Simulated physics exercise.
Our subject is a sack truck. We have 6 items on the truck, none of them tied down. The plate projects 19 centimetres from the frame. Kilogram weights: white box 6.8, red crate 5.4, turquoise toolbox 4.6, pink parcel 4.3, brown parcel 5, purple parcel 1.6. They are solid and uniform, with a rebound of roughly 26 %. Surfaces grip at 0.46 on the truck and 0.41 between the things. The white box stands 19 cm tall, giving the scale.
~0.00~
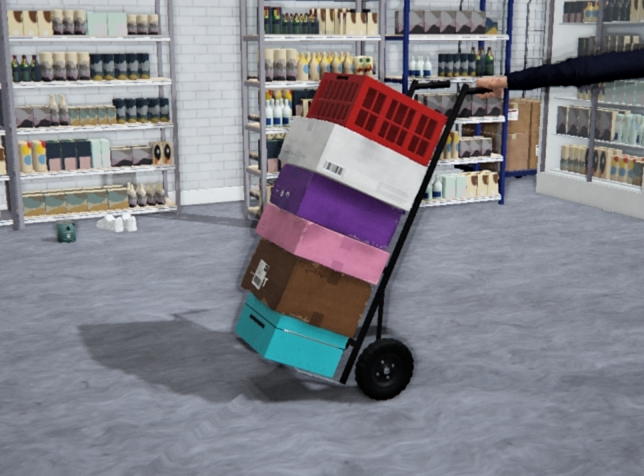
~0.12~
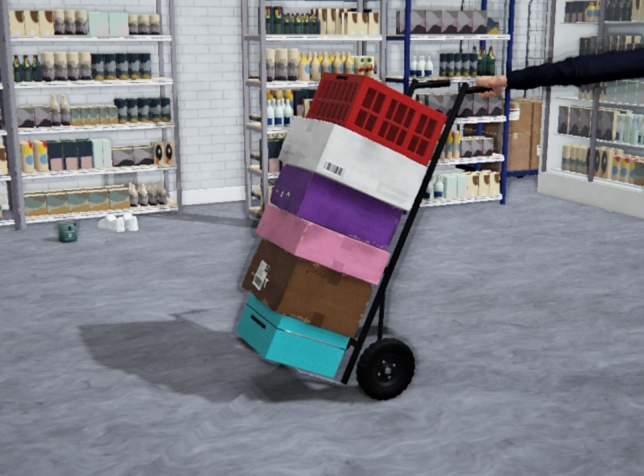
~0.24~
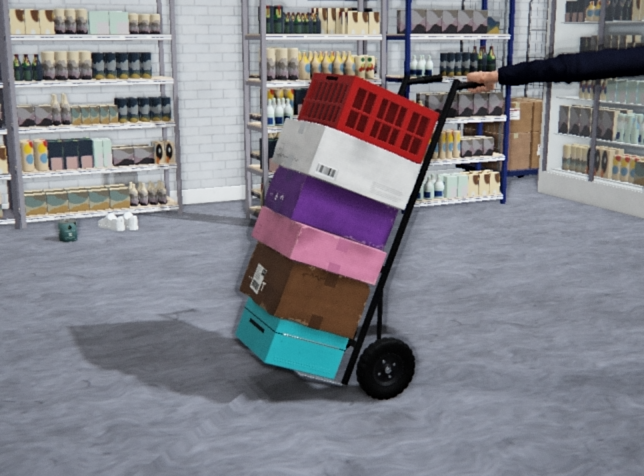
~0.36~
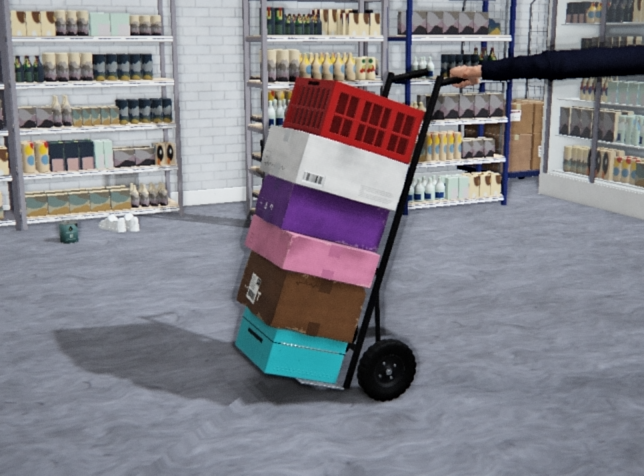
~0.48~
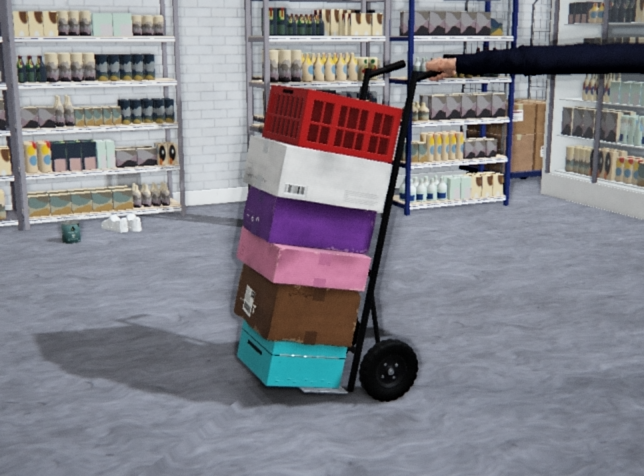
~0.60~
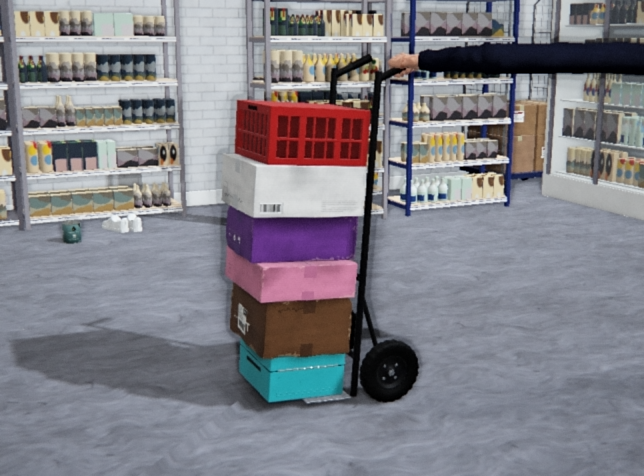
An arm in a dark sleeve reaches in from the right, gripping the handle of a black sack truck on the grey floor of a storeroom lined with stocked shelves, seen from a fixed side view. Stacked upward are a turquoise toolbox, brown, pink and purple parcels, a white box and a red crate. The hand pushes the leaning truck leftward until it stands nearly upright.
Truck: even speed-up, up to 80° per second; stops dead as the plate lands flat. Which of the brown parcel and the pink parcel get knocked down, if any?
At the end, the brown parcel has tipped, the pink parcel has tipped.
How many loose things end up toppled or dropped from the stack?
Total: 6.
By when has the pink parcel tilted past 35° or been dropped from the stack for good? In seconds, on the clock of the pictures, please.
Around 1.1 seconds.
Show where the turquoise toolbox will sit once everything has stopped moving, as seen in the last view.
Around (232, 364).
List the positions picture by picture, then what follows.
In the first picture, 25° short of upright; brown parcel (306, 286); pink parcel (320, 243).
In the second picture, 25° short of upright; turquoise toolbox (291, 334); purple parcel (335, 207).
In the third picture, 22° short of upright; white box (344, 163); red crate (366, 118).
In the fourth picture, 18° short of upright; turquoise toolbox (290, 343); purple parcel (321, 213).
In the fifth picture, 12° short of upright; white box (315, 173); red crate (331, 123).
In the sixth picture, 4° short of upright; brown parcel (290, 314); pink parcel (289, 270).
After 0.90 s, truck upright; pink parcel 17° off its base near (249, 280); brown parcel 17° off its base near (266, 320); red crate 17° off its base.
After 1.20 s, truck upright; white box, red crate and purple parcel now dropped from the stack; pink parcel 42° off its base near (197, 300); brown parcel 42° off its base near (231, 327).
After 1.50 s, truck upright; pink parcel and brown parcel now dropped from the stack; turquoise toolbox on its side.
After 1.80 s, truck upright; turquoise toolbox on its side.
In the end (2.6 s), dropped from the stack and tipped over, white box, red crate, pink parcel, brown parcel and purple parcel; toppled on the truck, turquoise toolbox. At the end, from the last picture's camera, brown parcel near (180, 367), pink parcel near (77, 384).
